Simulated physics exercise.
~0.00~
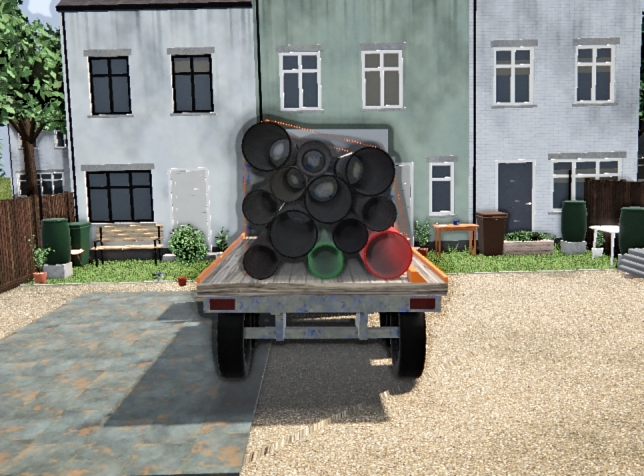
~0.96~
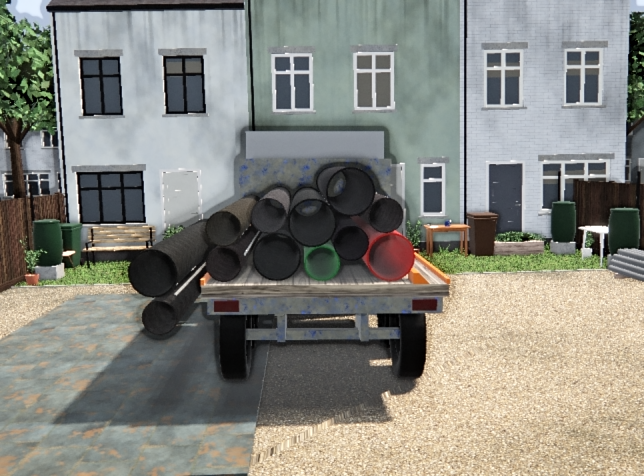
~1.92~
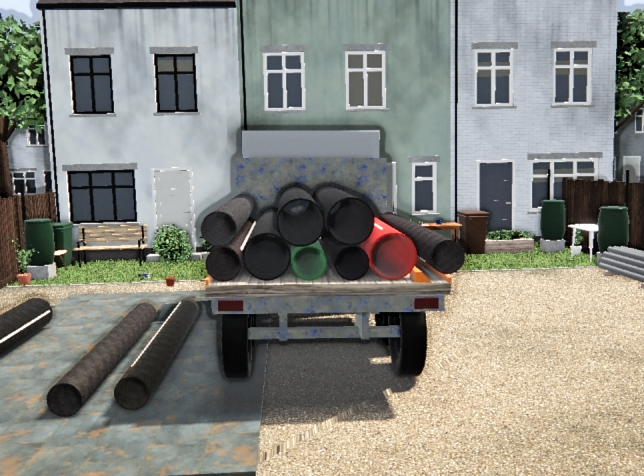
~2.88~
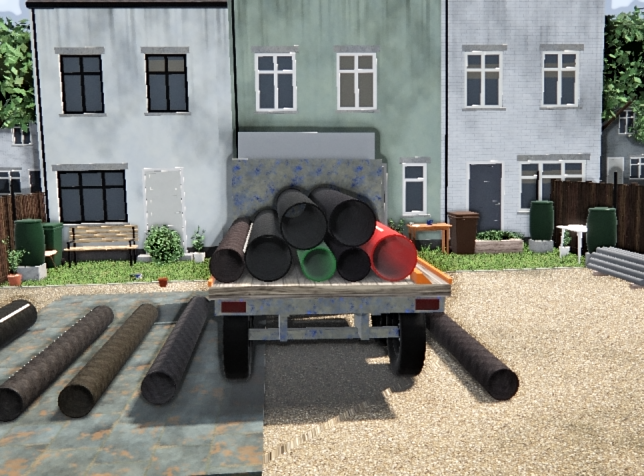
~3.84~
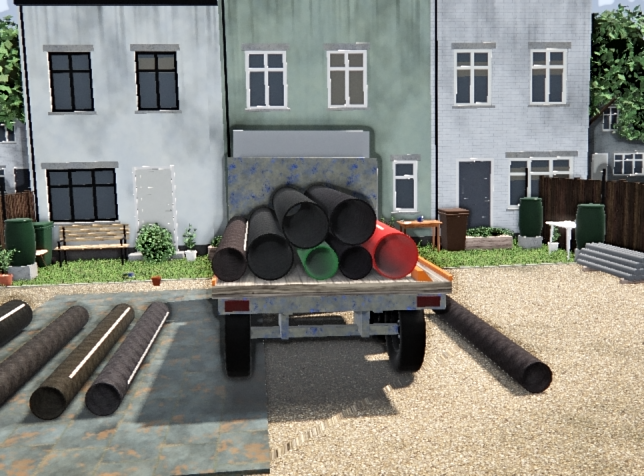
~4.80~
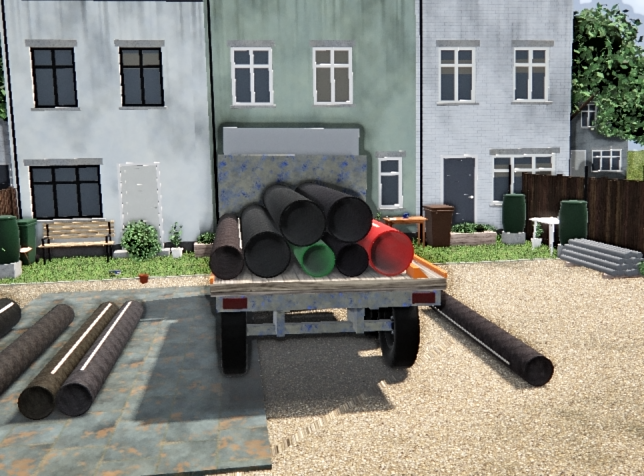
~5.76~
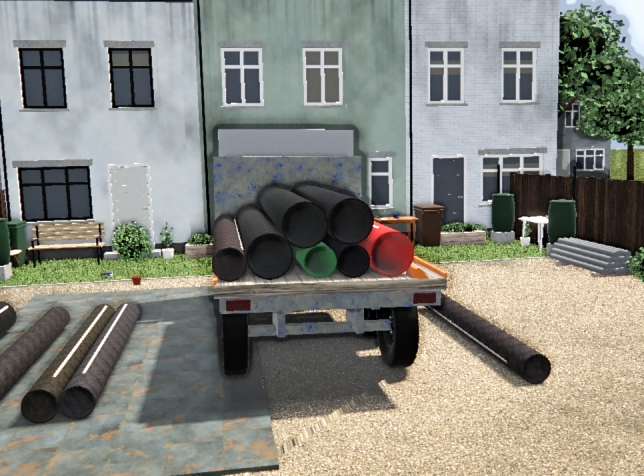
A flatbed lorry stood before a row of houses with a tall stack of pipes, which slumped and spilled several dark ones off the left side and then one off the right, while the green and red pipes stayed aboard among those left.
